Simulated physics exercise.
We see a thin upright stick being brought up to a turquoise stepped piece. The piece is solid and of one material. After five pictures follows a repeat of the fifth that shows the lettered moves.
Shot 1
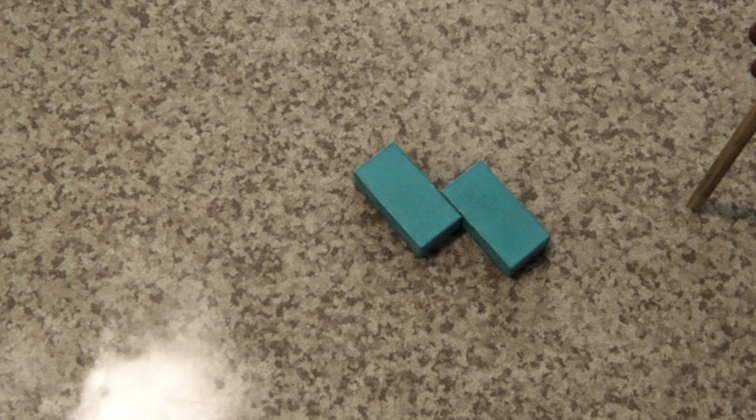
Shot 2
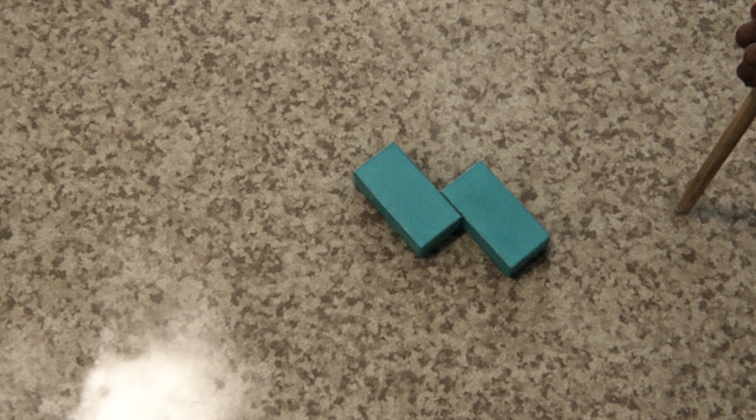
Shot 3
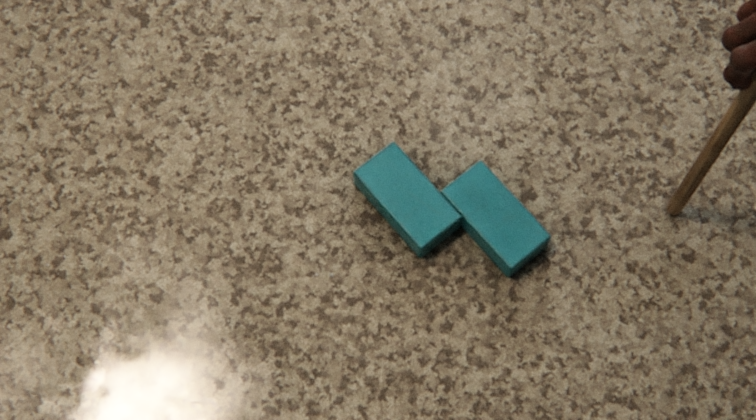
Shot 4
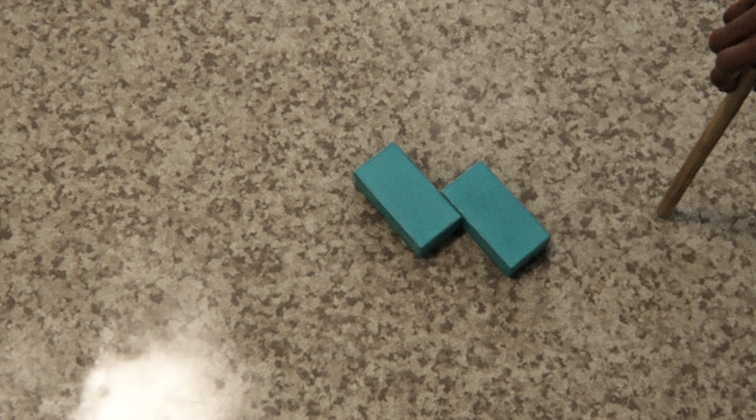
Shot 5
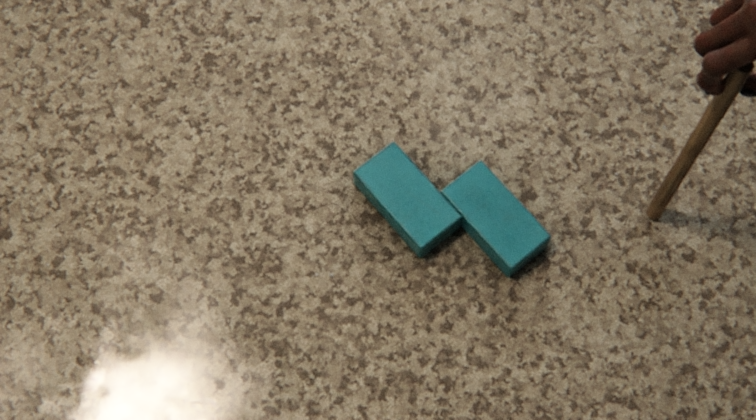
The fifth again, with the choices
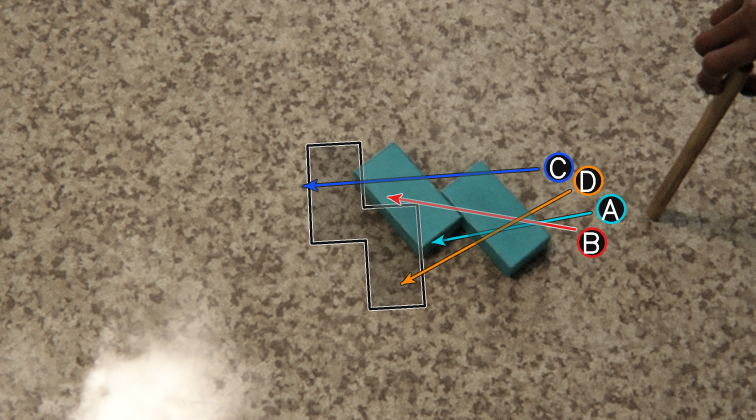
The clip opens on a turquoise stepped piece resting on a speckled surface, with the lower end of a thin stick visible at the right edge. Fingers come into view gripping the stick as it moves slowly a short way left, while the turquoise piece stays still throughout.
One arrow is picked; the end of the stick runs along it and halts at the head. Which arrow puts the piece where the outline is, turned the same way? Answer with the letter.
Choose stroke A.
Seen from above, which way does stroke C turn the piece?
Anticlockwise.
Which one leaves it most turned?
Stroke D.
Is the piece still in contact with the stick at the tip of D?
At the end, yes.
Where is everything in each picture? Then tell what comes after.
In the first picture, turquoise stepped piece (407, 194).
In the second picture, turquoise stepped piece (407, 194).
In the third picture, turquoise stepped piece (407, 194).
In the fourth picture, turquoise stepped piece (407, 194).
In the fifth picture, turquoise stepped piece (407, 194).
On the marked copy, A from (591, 213) to (432, 242); B from (576, 230) to (389, 197); C from (538, 169) to (304, 186); D from (570, 191) to (402, 284).
With A. Early on, foot of the stick (532, 224), piece (405, 194).
Further on, foot of the stick (474, 236), piece (372, 189).
At the end, foot of the stick (432, 243), piece (340, 181); it fills the outline.
As for the rest, B leaves the piece out of the outline, at (300, 223); C leaves the piece out of the outline, at (373, 238); D leaves the piece out of the outline, at (346, 182).
